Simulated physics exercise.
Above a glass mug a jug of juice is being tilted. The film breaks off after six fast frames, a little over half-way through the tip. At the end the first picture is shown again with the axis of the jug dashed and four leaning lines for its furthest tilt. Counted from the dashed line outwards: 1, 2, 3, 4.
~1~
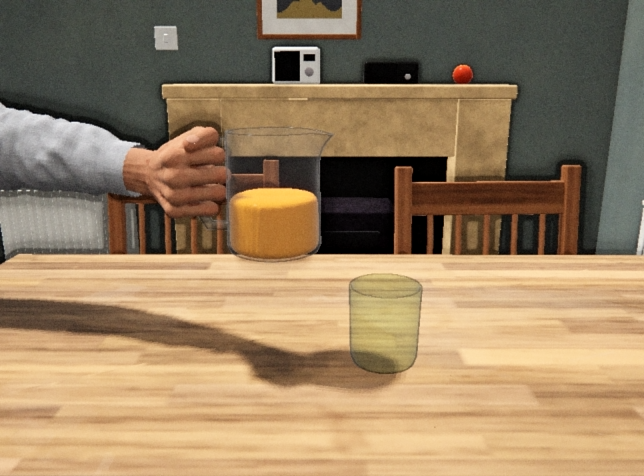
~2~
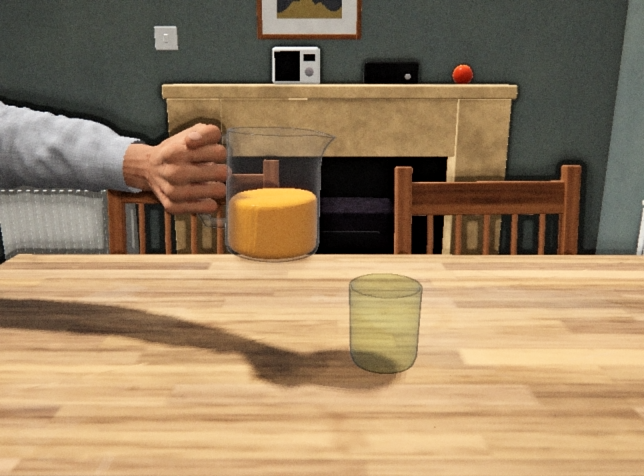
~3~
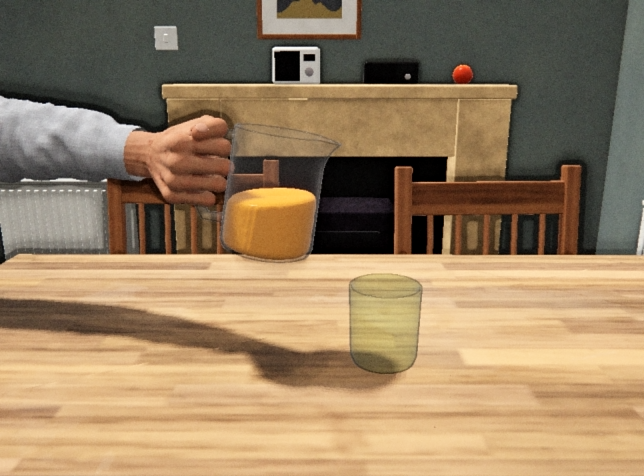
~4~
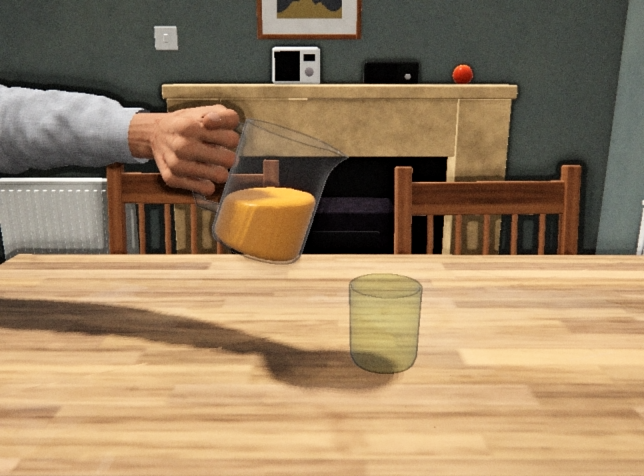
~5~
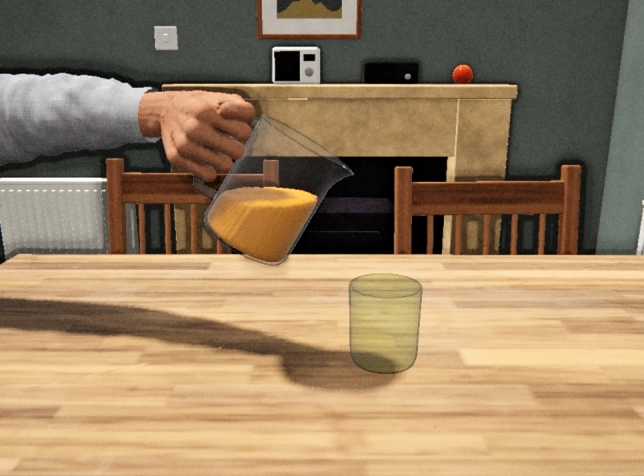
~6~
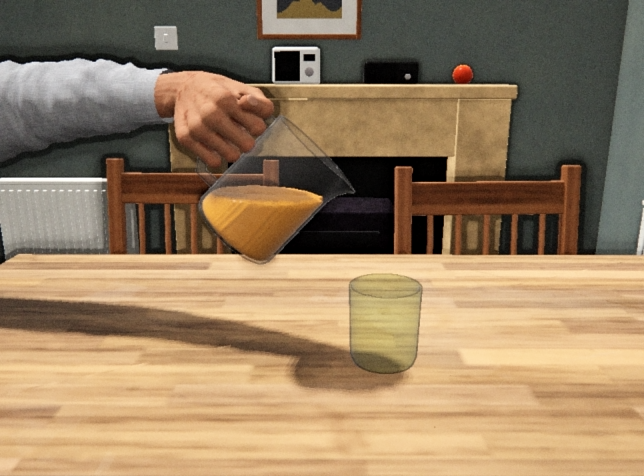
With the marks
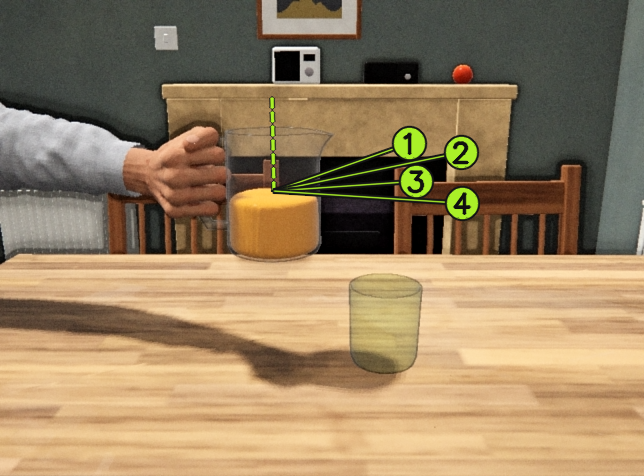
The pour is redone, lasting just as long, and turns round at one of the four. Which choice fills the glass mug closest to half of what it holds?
Use mark 2.
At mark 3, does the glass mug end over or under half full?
Over half.
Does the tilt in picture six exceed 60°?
No, it does not.
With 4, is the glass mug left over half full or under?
Over.
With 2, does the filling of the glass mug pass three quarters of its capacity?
No.
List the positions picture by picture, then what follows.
Upright, lip at (331, 134); rim of the glass mug round (386, 285); nothing has left yet.
Tipped about 2°, lip at (334, 137); nothing has left yet.
Tipped about 9°, lip at (339, 144); nothing has left yet.
Tipped about 19°, lip at (346, 156); nothing has left yet.
Tipped about 31°, lip at (352, 172); nothing has left yet.
Tipped about 44°, lip at (354, 190); nothing has left yet.
On the marked copy, 1 at (393, 149); 2 at (444, 155); 3 at (399, 182); 4 at (445, 202).
If 1 is chosen, the glass mug ends with about 31 % of what it can hold.
If 2 is chosen, the glass mug ends with about 52 % of what it can hold.
If 3 is chosen, the glass mug ends with about 70 % of what it can hold; 3 % of the juice is spilt.
If 4 is chosen, the glass mug ends with about 82 % of what it can hold; 7 % of the juice is spilt.
